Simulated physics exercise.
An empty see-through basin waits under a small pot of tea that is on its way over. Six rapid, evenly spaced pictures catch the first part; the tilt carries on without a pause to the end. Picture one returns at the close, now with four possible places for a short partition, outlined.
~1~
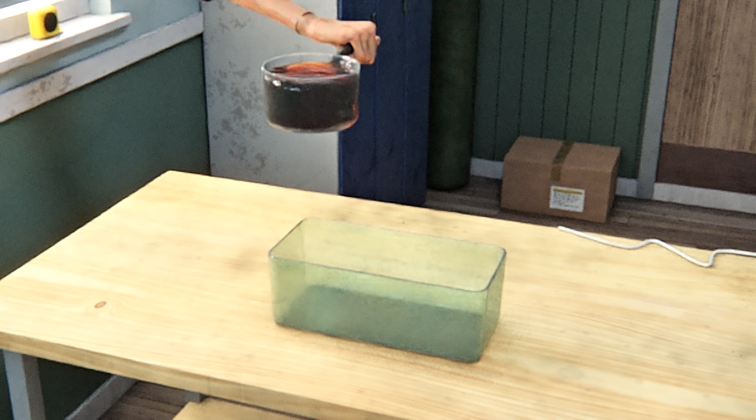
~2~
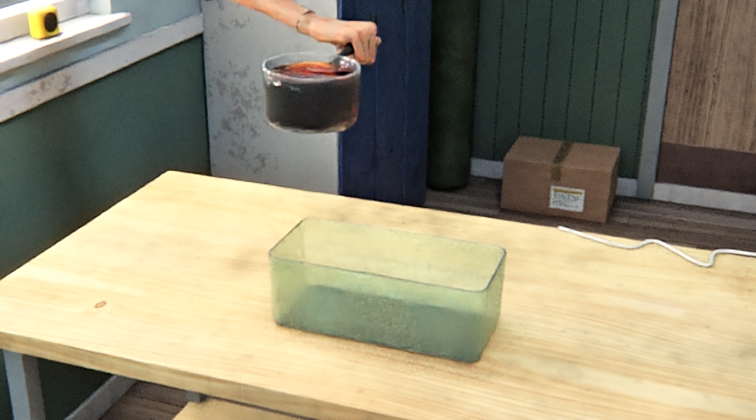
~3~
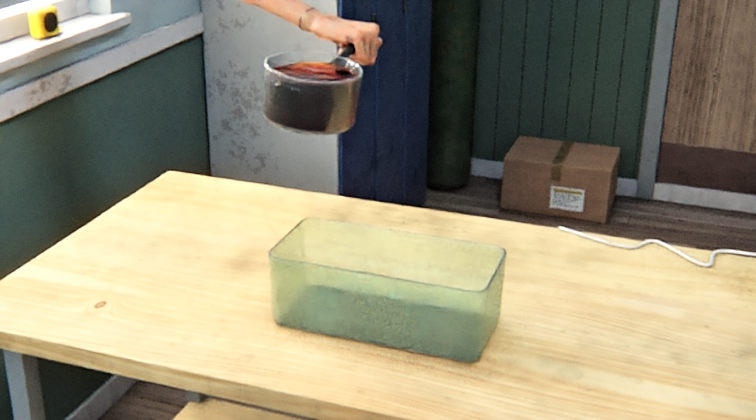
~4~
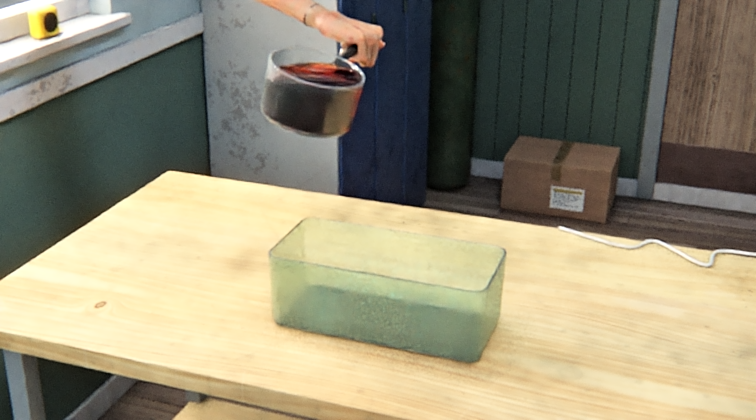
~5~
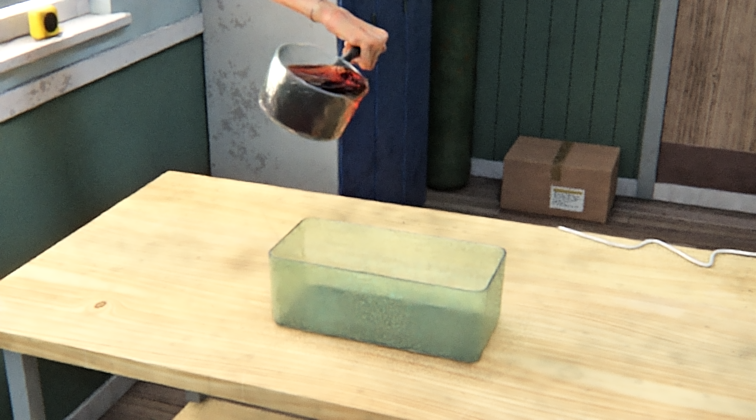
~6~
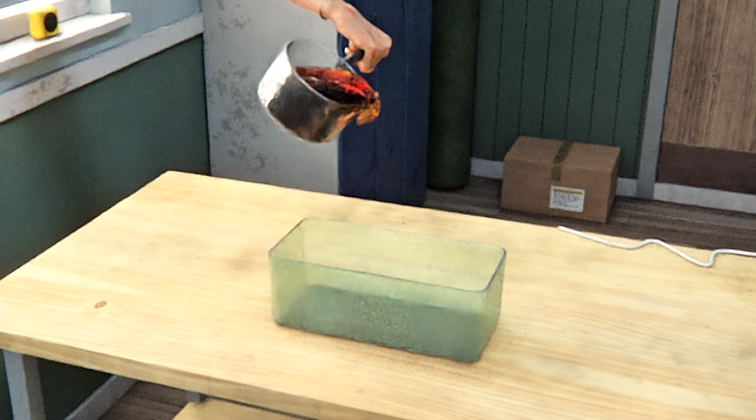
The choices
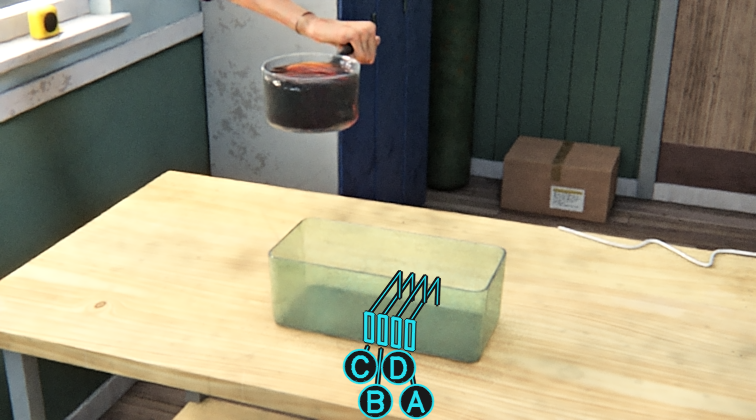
A hand tilting a small clear pot of dark reddish tea above a see-through green basin, liquid starting over the lip.
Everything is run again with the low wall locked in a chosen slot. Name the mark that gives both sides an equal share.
D beats the others.
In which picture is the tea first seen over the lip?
Picture 5.
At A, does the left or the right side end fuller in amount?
More ends on the left.
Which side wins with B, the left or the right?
The right one.
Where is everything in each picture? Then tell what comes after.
Upright, lip at (355, 70); basin from (274, 321) to (481, 361); nothing has left yet, in the first picture.
Upright, lip at (356, 71); nothing has left yet, in the second picture.
Tipped about 7°, lip at (358, 76); nothing has left yet, in the third picture.
Tipped about 14°, lip at (360, 83); nothing has left yet, in the fourth picture.
Tipped about 25°, lip at (362, 92); tea is over the lip, down to (362, 92), in the fifth picture.
Tipped about 37°, lip at (362, 104); tea is over the lip, down to (368, 120), in the sixth picture.
On the marked copy, A at (408, 354); B at (381, 349); C at (367, 346); D at (394, 351).
With A, about 69 % ends left of the wall and 26 % right of it; 6 % is lost outside.
With B, about 32 % ends left of the wall and 66 % right of it.
With C, about 23 % ends left of the wall and 75 % right of it.
With D, about 49 % ends left of the wall and 48 % right of it; 3 % is lost outside.
